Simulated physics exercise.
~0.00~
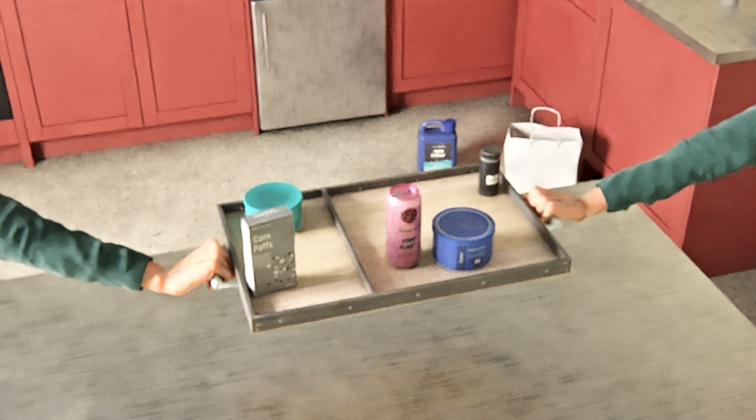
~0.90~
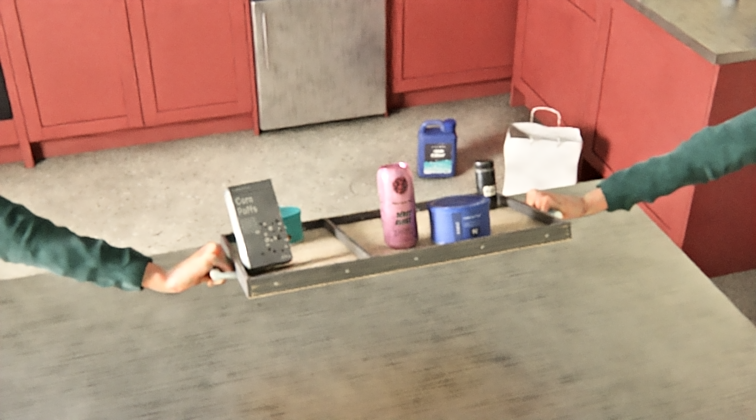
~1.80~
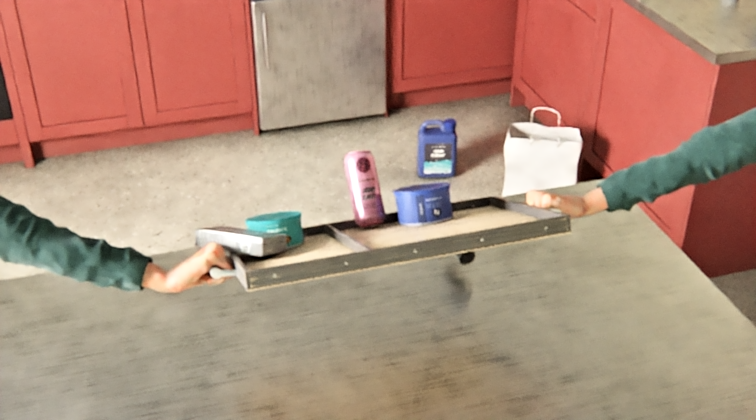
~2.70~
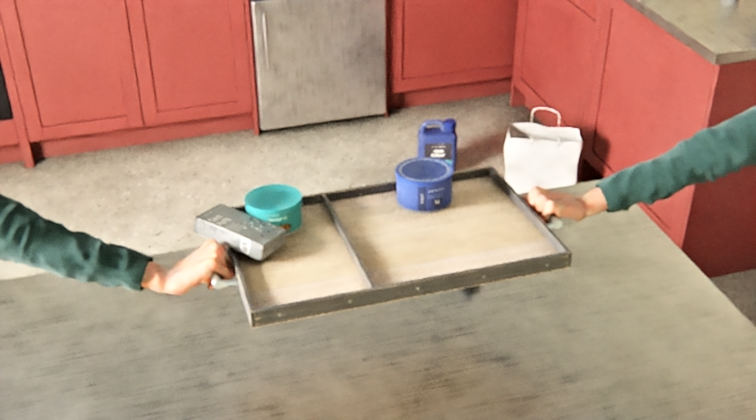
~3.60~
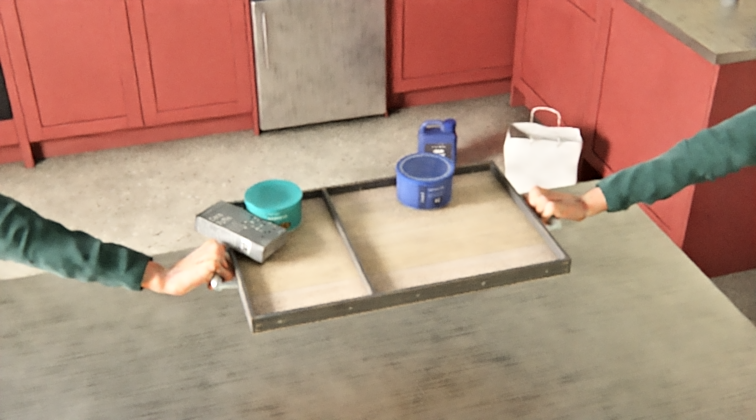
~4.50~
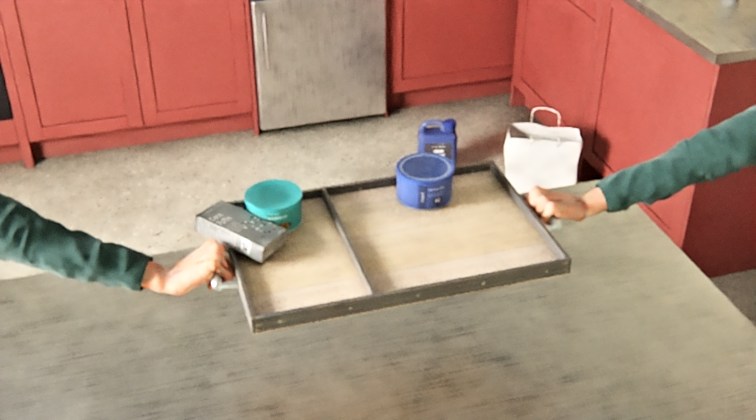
At first, two hands hold a divided tray level over a table, carrying a grey packet, a turquoise tub, a pink can, a blue tub and a black shaker. The hands tip the tray towards its far side, and the packet, can and shaker begin to lean. The packet falls onto its side at the left, the blue tub slides towards the far rim, and the shaker drops off the tray. The pink can goes over the far side too. The hands bring the tray back level, leaving the toppled packet beside the turquoise tub and the blue tub upright near the far rim.
